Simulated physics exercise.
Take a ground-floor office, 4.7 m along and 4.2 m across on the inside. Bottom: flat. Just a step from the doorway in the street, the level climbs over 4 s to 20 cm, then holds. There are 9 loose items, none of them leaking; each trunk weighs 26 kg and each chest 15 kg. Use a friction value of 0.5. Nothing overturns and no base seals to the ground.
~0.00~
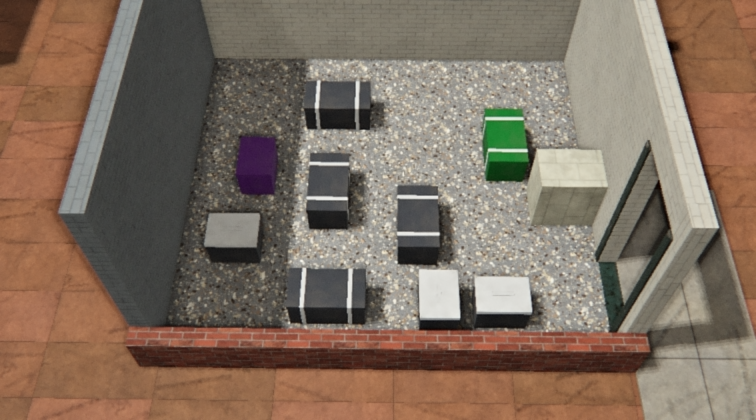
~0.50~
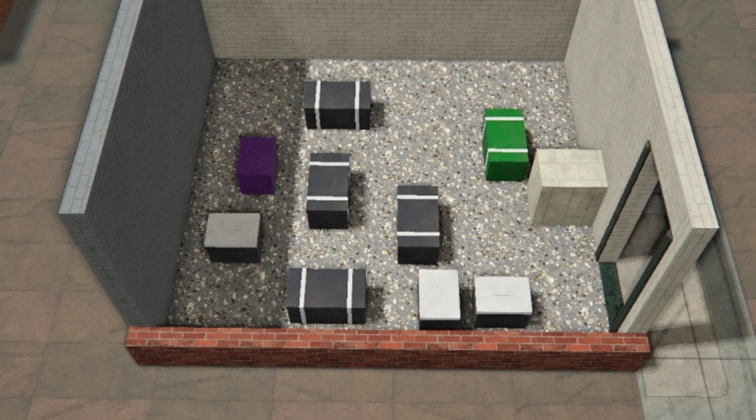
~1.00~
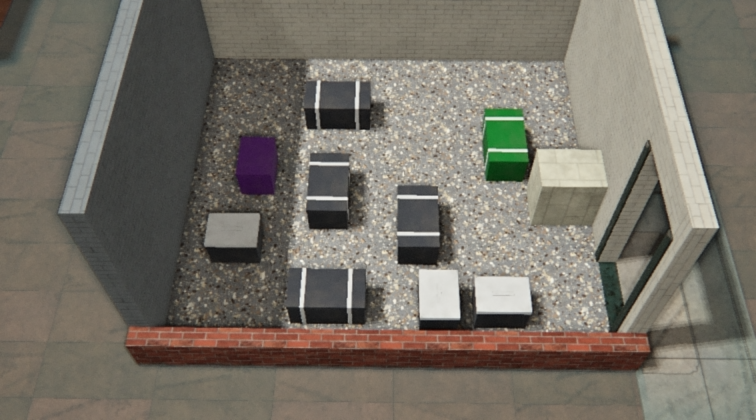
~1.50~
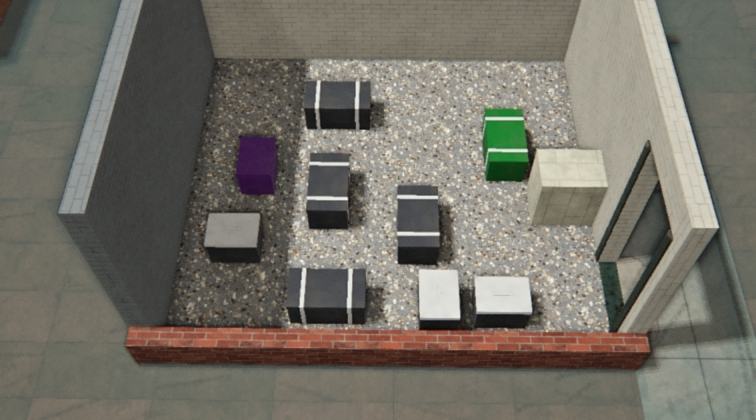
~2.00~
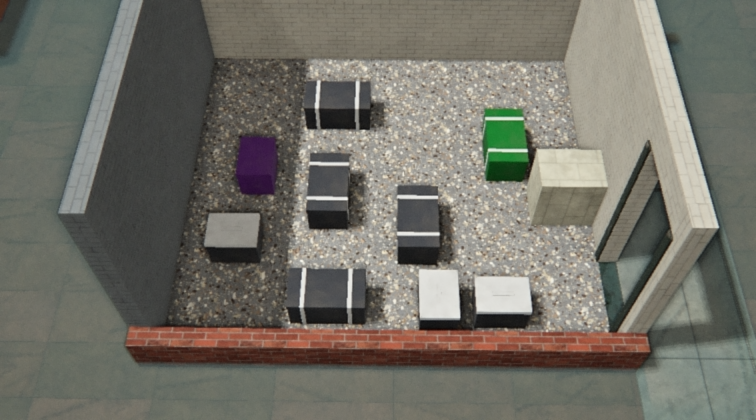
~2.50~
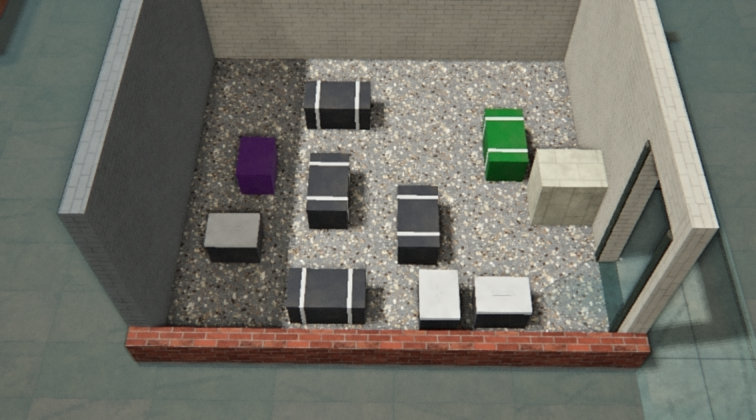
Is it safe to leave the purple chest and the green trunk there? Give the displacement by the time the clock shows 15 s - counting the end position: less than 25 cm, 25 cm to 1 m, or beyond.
The purple chest covers a long distance and the green trunk remains almost motionless.
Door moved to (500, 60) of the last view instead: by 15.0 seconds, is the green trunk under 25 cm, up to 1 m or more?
Well, the green trunk ends up distant in that setup.
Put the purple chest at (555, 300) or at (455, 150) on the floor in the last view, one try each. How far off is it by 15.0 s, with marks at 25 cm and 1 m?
The first time it wanders far off, the second time it hardly drifts.
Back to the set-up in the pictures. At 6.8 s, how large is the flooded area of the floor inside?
Around 11.0 m2 of it.
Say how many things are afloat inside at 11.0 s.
Count at that moment: 2.
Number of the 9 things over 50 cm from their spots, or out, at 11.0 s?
I get 4.
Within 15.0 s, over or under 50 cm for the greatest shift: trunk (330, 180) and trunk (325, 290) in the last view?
Well, one by one it's lower, then higher.
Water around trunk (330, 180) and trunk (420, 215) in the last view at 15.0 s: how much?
Roughly 8 and 8 cm.
After 3.5 s the purple chest is near (256, 155), 0.0 m from its start, aground; the green trunk is near (506, 134), 0.0 m from its start, aground; 0 afloat.
After 6.8 s the purple chest is near (256, 155), 0.0 m from its start, aground; the green trunk is near (506, 134), 0.0 m from its start, aground; 1 afloat.
After 11.0 s the purple chest is near (256, 155), 0.0 m from its start, aground; the green trunk is near (506, 134), 0.0 m from its start, aground; 2 afloat.
After 15.0 s the purple chest is near (263, 65), 1.4 m from its start, afloat; the green trunk is near (506, 134), 0.0 m from its start, aground; 8 afloat.
